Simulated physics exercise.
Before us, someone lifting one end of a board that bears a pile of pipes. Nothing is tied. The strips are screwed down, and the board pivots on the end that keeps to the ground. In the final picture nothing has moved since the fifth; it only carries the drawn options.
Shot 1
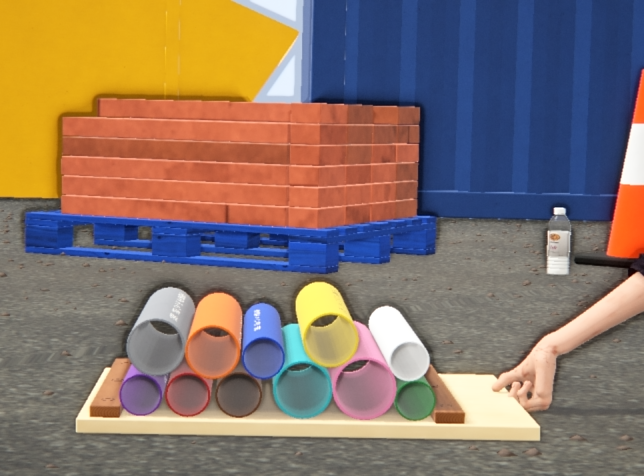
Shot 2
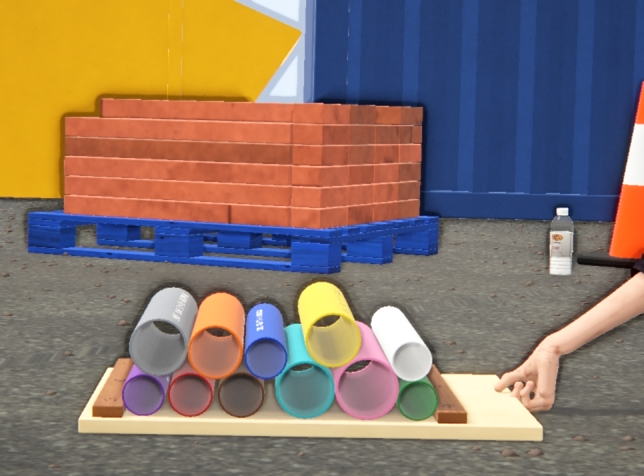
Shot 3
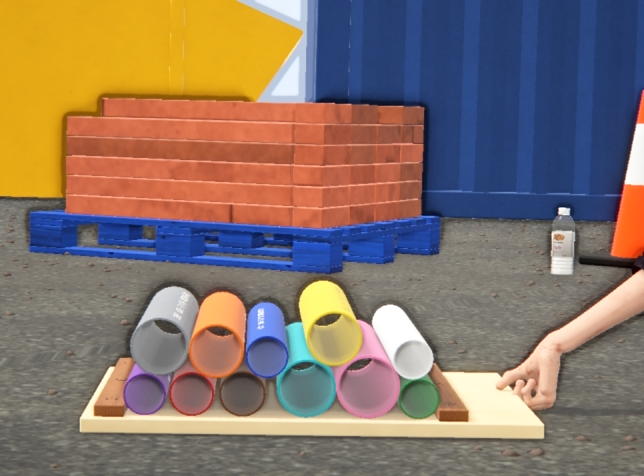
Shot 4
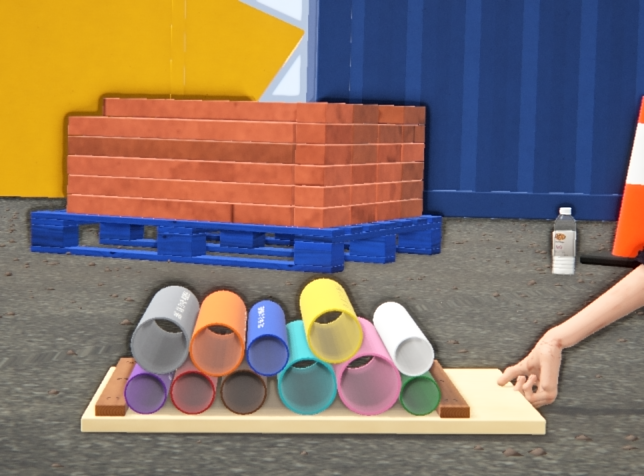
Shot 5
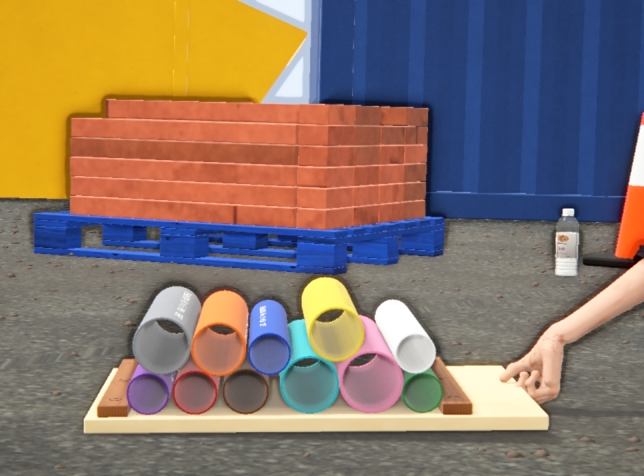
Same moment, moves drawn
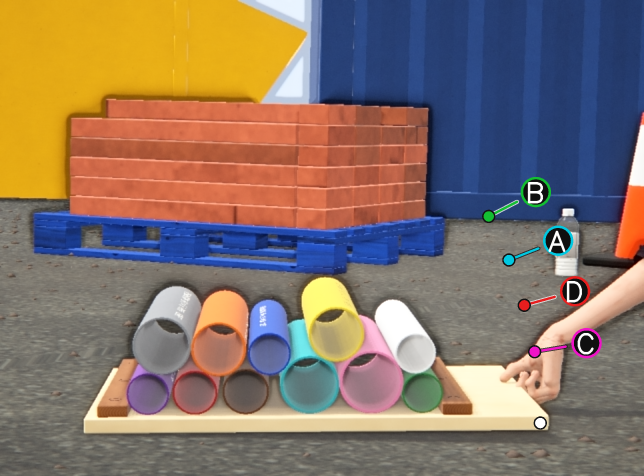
We see a hand at the right end of a pale board bearing two rows of colourful pipes between brown strips, near bricks on a blue pallet; the view shifts very slightly while the board and pipes barely move.
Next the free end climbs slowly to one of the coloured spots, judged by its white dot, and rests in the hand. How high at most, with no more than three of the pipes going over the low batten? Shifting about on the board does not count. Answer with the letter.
The highest mark that will do is A.
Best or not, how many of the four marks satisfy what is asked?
The number is three.
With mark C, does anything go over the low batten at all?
At C: Yes.
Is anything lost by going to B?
Yes, at B.
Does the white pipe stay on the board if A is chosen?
The white pipe: Yes.
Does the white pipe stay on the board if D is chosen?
Yes, with D.
On the marked copy, A at (509, 260); B at (489, 217); C at (535, 352); D at (524, 306); the white dot at (540, 423).
Taking A. A third of the way, board at 15°.
Two thirds of the way, board at 23°.
When it is over, board at 23°, three over the low batten (orange, blue, grey).
As for the rest, B ten over the low batten; C two over the low batten (orange, grey); D two over the low batten (orange, grey).
